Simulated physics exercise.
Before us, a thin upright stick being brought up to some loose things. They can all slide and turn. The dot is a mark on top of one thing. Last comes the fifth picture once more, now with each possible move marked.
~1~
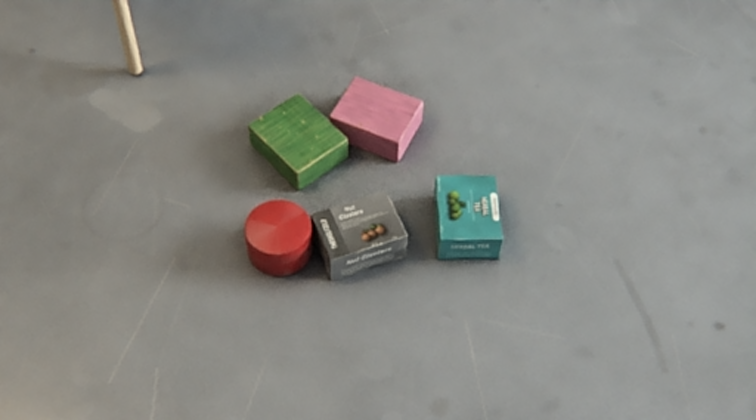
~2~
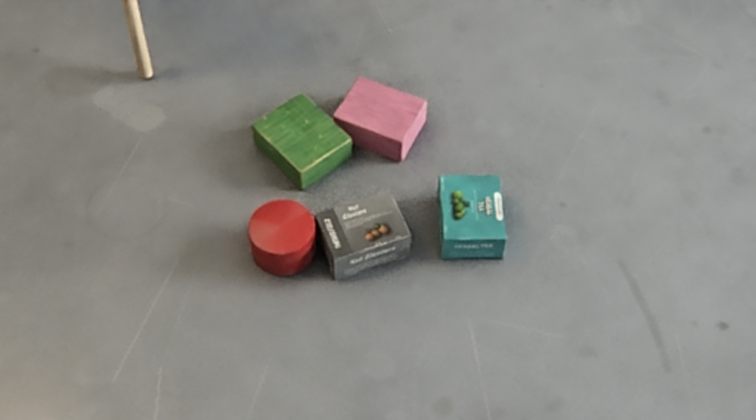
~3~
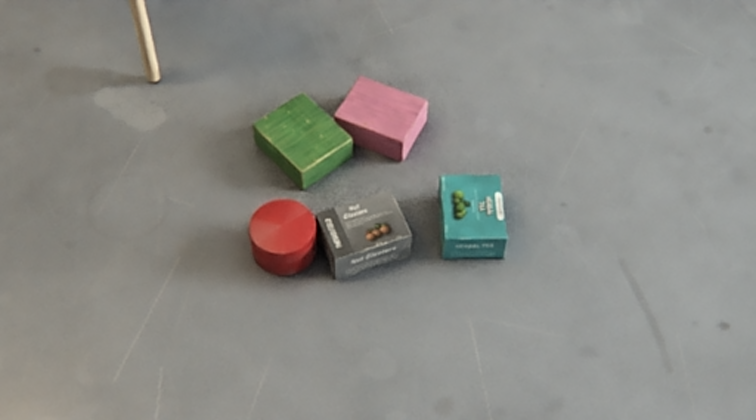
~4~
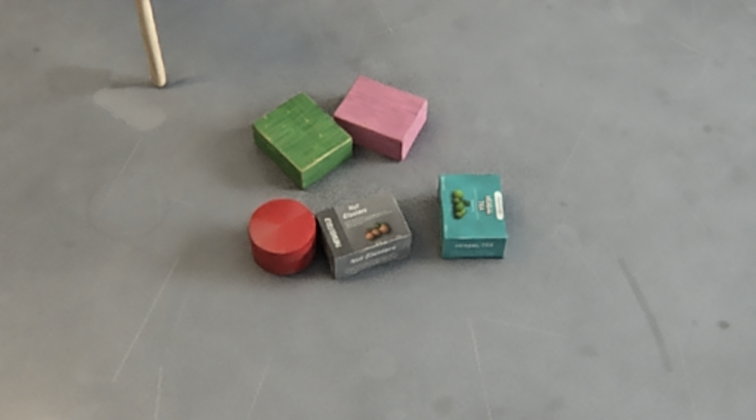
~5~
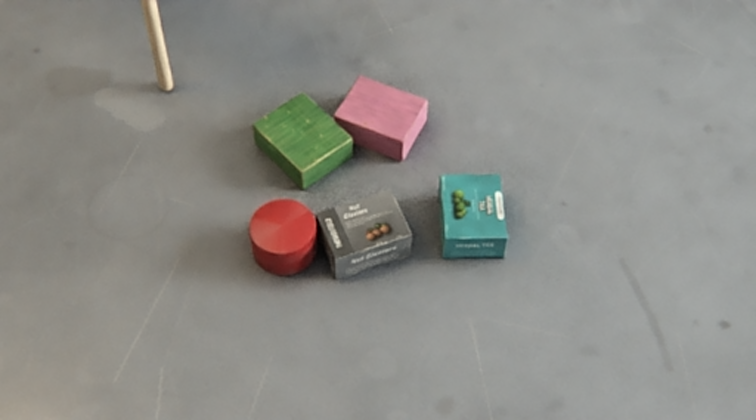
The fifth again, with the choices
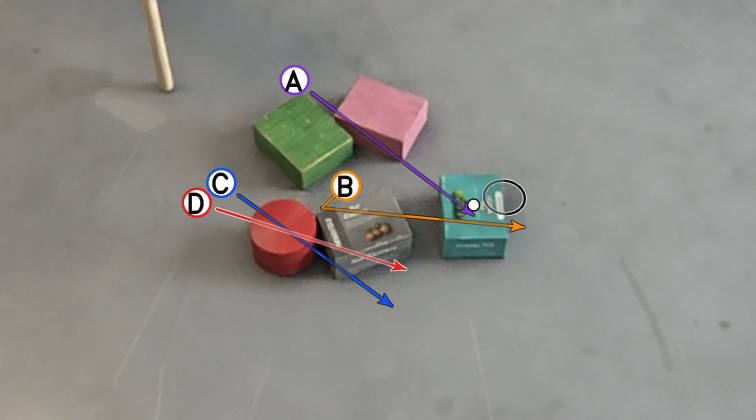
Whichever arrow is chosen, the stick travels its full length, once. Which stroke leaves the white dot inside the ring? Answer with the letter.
Stroke D brings the dot into the ring.
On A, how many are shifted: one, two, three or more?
Two.
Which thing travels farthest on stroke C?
It is the red tin.
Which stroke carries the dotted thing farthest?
That is B.
On the marked copy, A from (311, 93) to (473, 215); B from (322, 208) to (524, 227); C from (238, 195) to (392, 306); D from (217, 209) to (405, 269); the ring at (504, 197); the white dot at (474, 205).
Taking D. A third of the way, foot of the stick (283, 231); turquoise packet (472, 216); red tin (297, 251); grey packet (369, 233).
Two thirds of the way, foot of the stick (352, 253); turquoise packet (473, 216); red tin (304, 264); grey packet (397, 231).
When it is over, foot of the stick (405, 270); turquoise packet (505, 207); grey packet (446, 237); red tin (304, 264); the dot on the turquoise packet is in the ring.
As for the rest, A leaves the dotted thing at (488, 244); B leaves the dotted thing at (561, 235); C leaves the dotted thing at (472, 216).
